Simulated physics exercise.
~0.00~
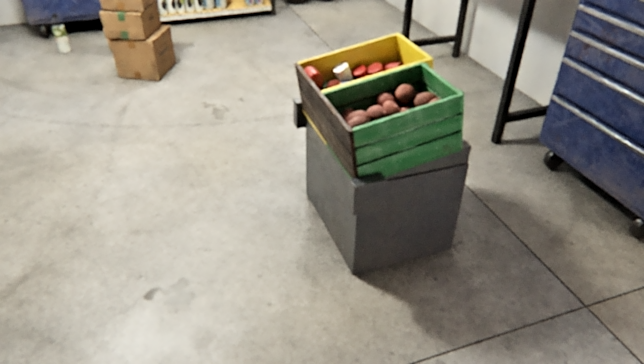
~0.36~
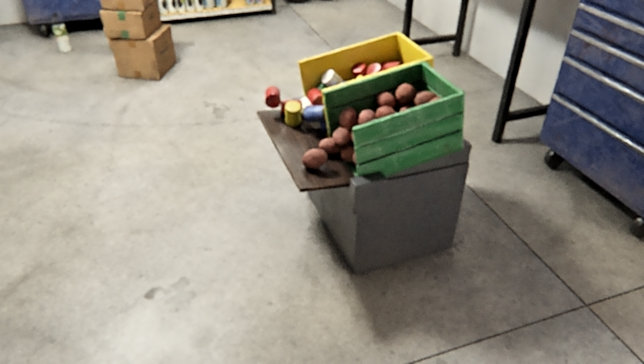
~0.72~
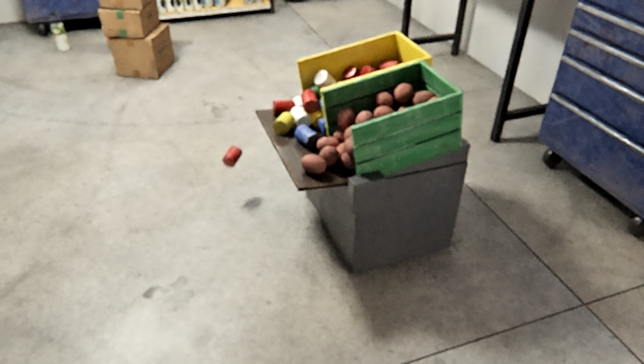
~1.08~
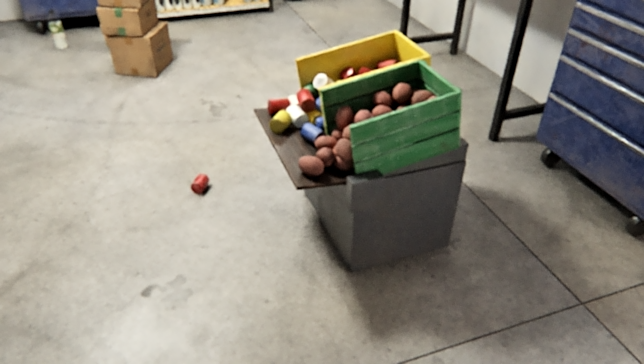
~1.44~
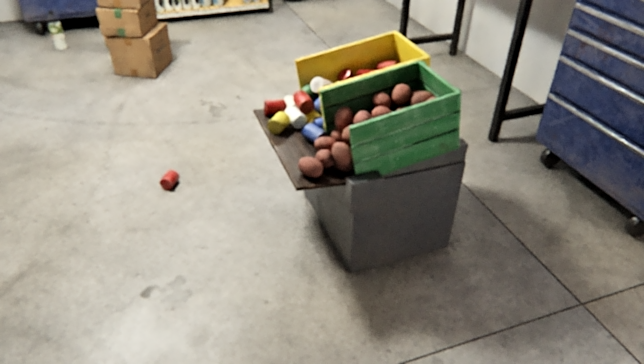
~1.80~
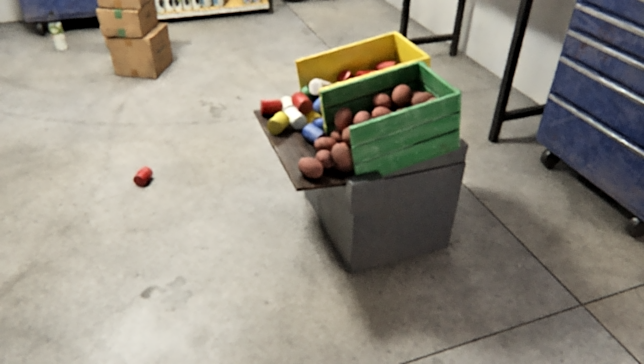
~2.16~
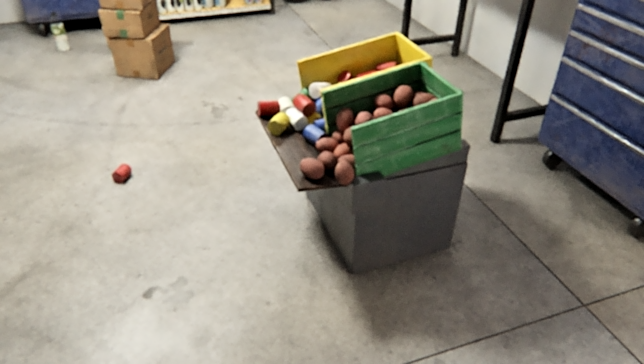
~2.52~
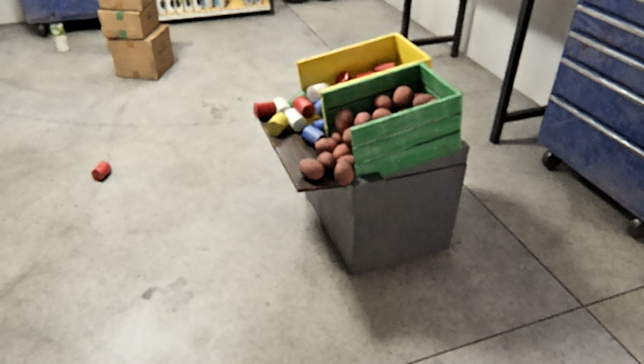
A flap drops open on two crates, and one red jar falls and rolls left.
